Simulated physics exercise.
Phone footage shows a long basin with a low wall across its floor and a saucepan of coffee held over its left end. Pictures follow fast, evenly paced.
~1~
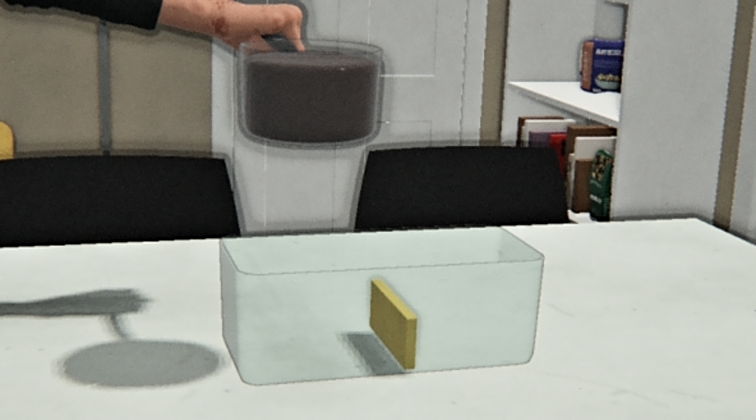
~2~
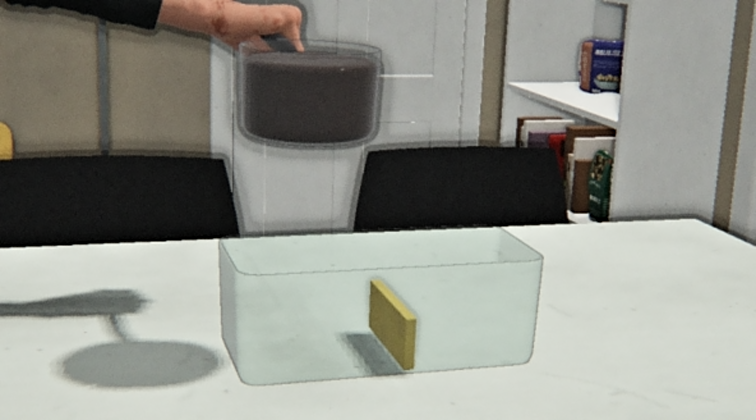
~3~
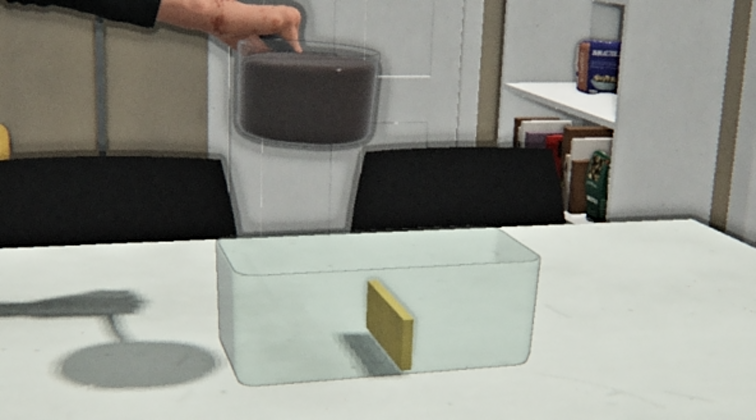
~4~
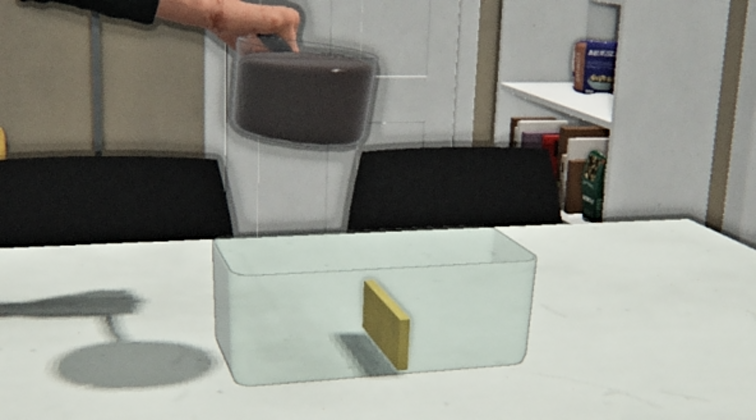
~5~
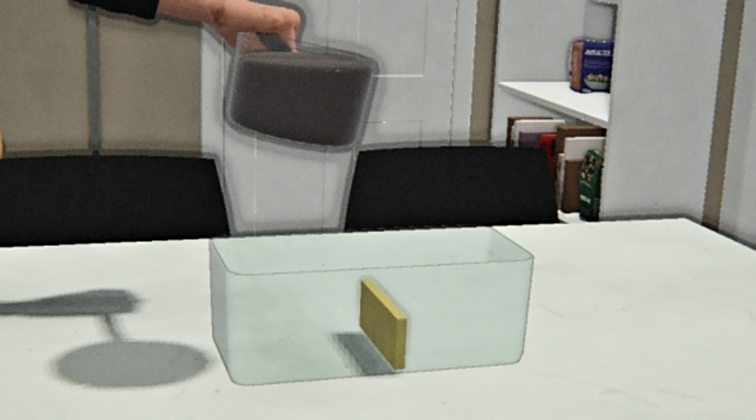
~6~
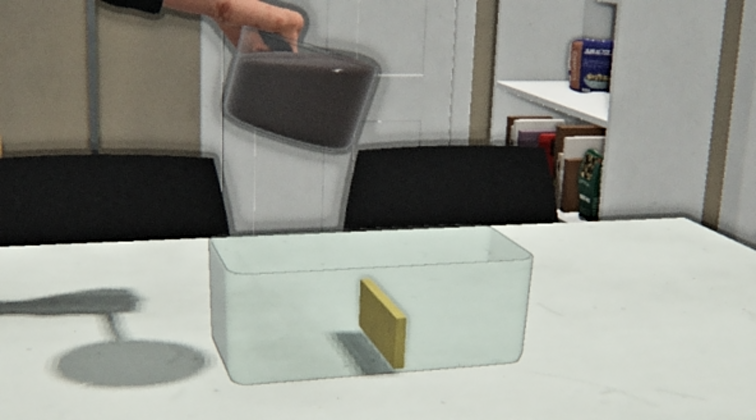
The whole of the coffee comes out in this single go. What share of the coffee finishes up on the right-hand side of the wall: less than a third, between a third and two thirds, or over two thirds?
Over two thirds.
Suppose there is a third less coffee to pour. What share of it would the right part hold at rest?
80 per cent.
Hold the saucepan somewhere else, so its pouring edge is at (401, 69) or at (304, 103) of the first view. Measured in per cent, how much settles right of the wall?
About 95 per cent, then about 5 per cent.
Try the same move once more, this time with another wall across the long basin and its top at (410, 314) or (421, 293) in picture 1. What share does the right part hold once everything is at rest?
Case 1: 60 %; case 2: 65 %.
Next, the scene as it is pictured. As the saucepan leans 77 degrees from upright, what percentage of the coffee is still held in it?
Some 55 in a hundred has yet to spill out.
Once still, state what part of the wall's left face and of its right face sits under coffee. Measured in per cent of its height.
I'd say about 10 for the left and about 80 for the right.
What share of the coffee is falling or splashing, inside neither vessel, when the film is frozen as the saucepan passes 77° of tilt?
It's close to 35 percent.
A moment on, the tilt is 77° and 54 per cent is still to pour, 0 is left of the wall and 12 right of it.
Next, the tilt is 109° and 8 per cent is still to pour, 4 is left of the wall and 76 right of it.
Then the tilt is 112° and 0 per cent is still to pour, 13 is left of the wall and 86 right of it.
Later the tilt is 112° and 0 per cent is still to pour, 13 is left of the wall and 86 right of it.
Finally, 13 per cent lies left of the wall, 86 right of it and 1 outside.
